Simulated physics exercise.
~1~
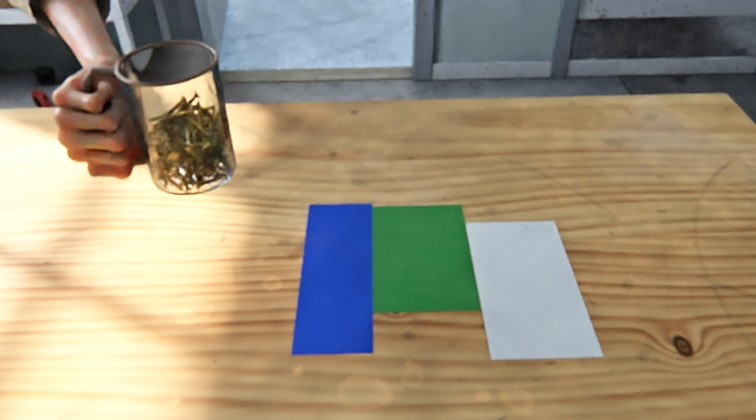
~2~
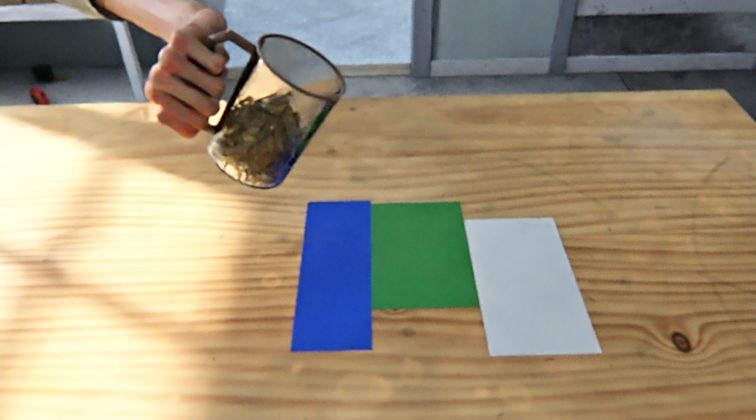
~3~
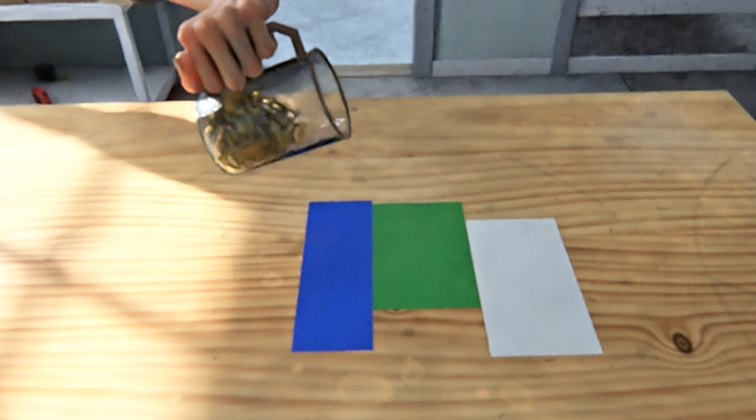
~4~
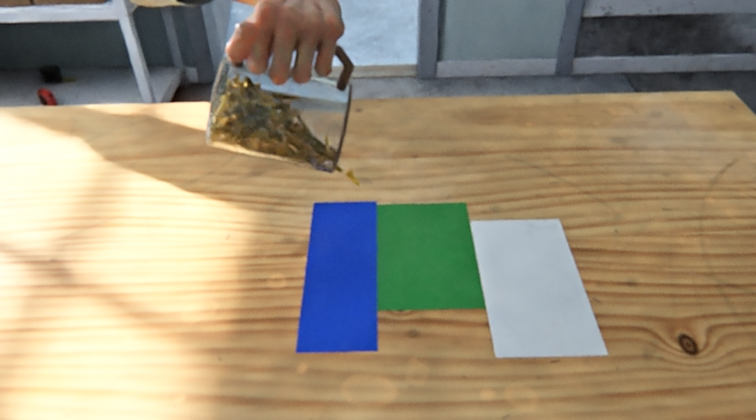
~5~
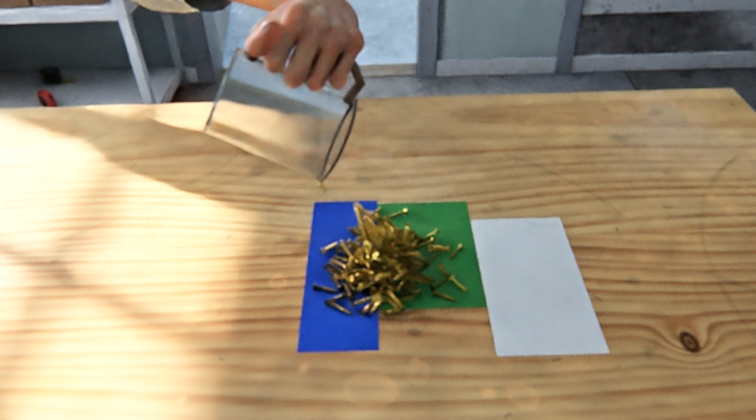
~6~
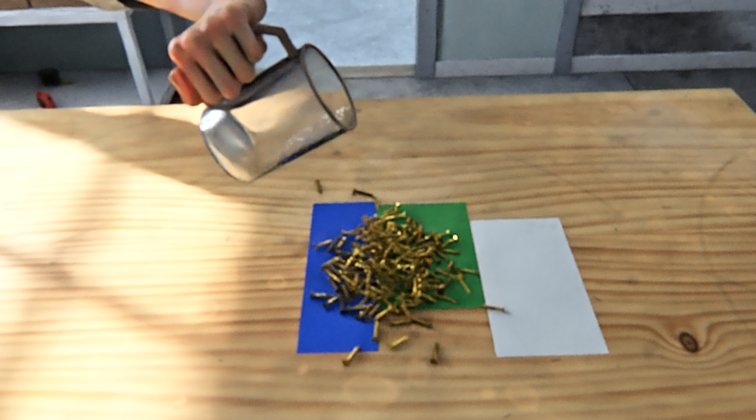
A hand tipped a clear cup of brass-coloured screws over a wooden table, spilling them into a heap across the blue and green mats, with a few scattered beyond, then held the emptied cup above while the white mat stayed almost bare.
